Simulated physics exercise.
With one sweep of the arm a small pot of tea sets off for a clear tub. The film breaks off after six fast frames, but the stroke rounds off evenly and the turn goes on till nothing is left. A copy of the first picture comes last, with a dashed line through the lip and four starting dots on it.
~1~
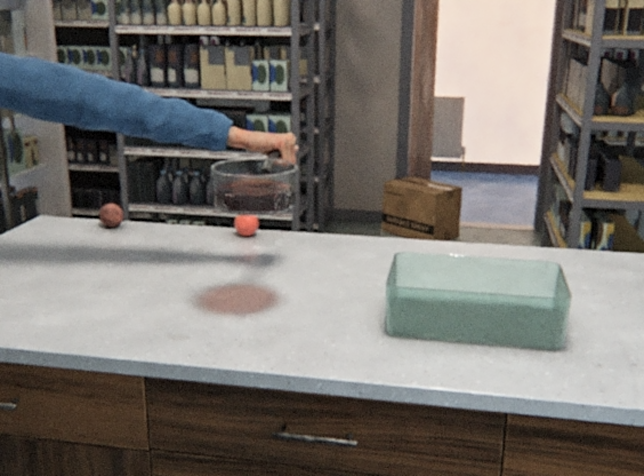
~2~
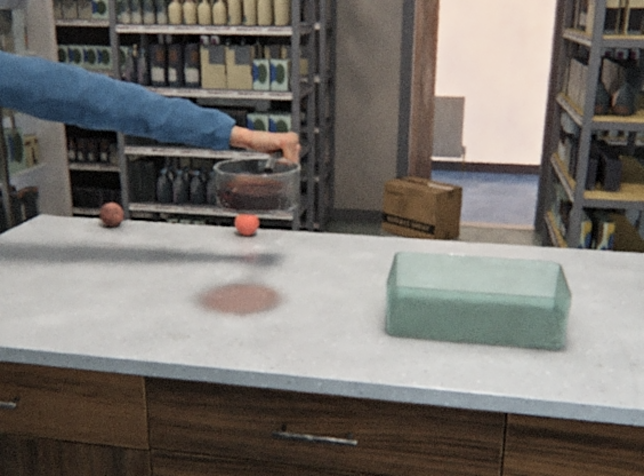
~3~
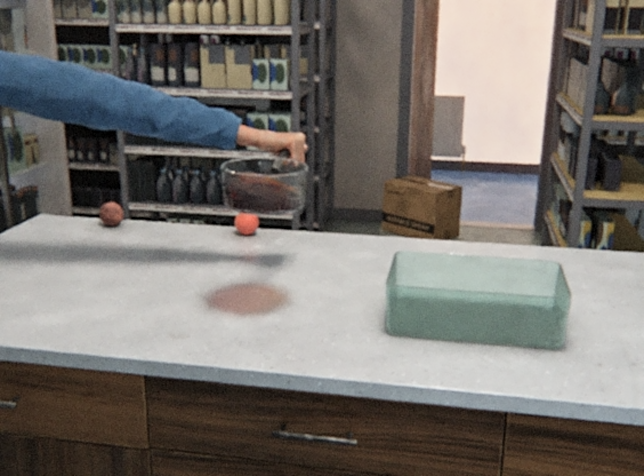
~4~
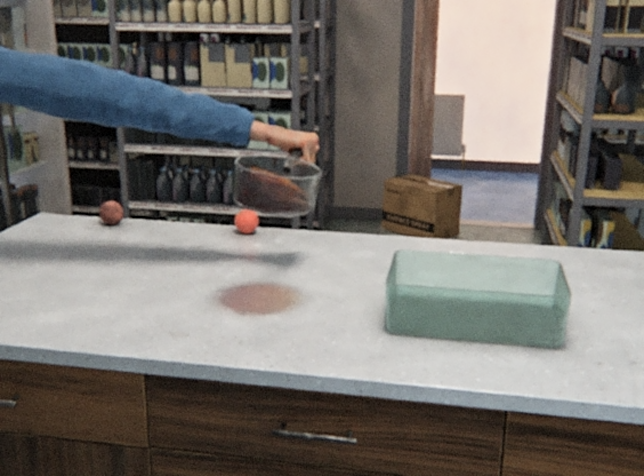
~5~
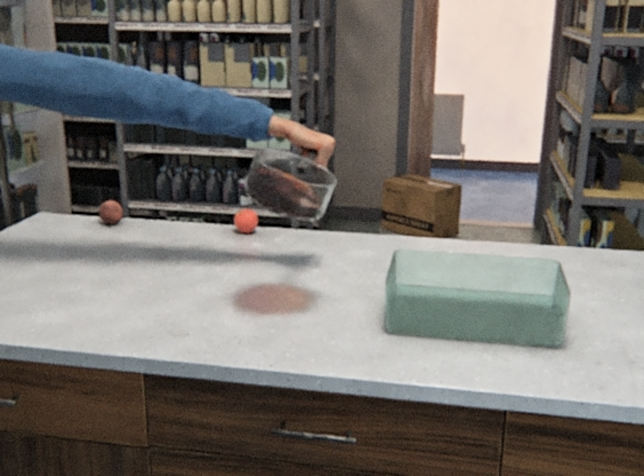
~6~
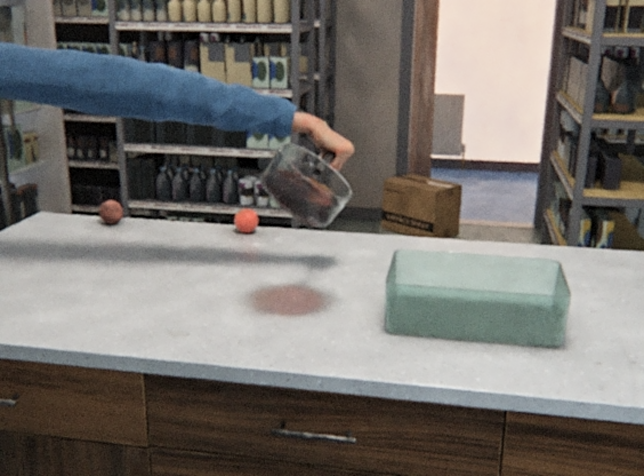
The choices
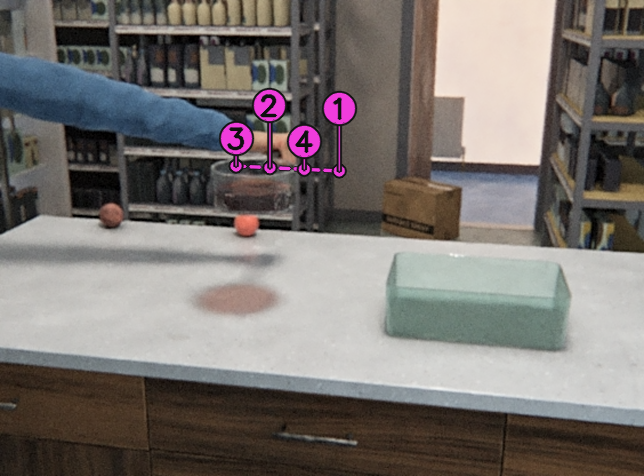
At the start, a blue-sleeved arm holds a small clear pot of reddish-brown liquid upright above a pale counter, left of a clear greenish tub. The hand then moves the pot rightward, gradually tilting it toward the tub, while two reddish balls stay still behind.
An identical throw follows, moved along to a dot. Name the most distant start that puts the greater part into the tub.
2 will do.
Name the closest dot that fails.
Here it is dot 3.
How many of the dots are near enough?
Three of the four.
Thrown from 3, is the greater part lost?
Yes, it does.
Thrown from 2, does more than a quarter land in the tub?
Yes, clearly.
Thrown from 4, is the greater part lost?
No.
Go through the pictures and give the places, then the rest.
The first frame shows upright, lip at (294, 168); tub from (386, 333) to (563, 348); nothing has left yet.
The second frame shows upright, lip at (297, 168); nothing has left yet.
The third frame shows upright, lip at (305, 169); nothing has left yet.
The fourth frame shows tipped about 8°, lip at (319, 173); nothing has left yet.
The fifth frame shows tipped about 20°, lip at (335, 182); nothing has left yet.
The sixth frame shows tipped about 35°, lip at (350, 195); nothing has left yet.
On the marked copy, 1 at (339, 170); 2 at (269, 167); 3 at (236, 166); 4 at (304, 169).
With 1, about 81 % lands in the tub, 2 % falls short and 16 % goes beside or beyond.
With 2, about 67 % lands in the tub, 25 % falls short and 8 % goes beside or beyond.
With 3, about 15 % lands in the tub, 81 % falls short and 4 % goes beside or beyond.
With 4, about 85 % lands in the tub, 4 % falls short and 11 % goes beside or beyond.
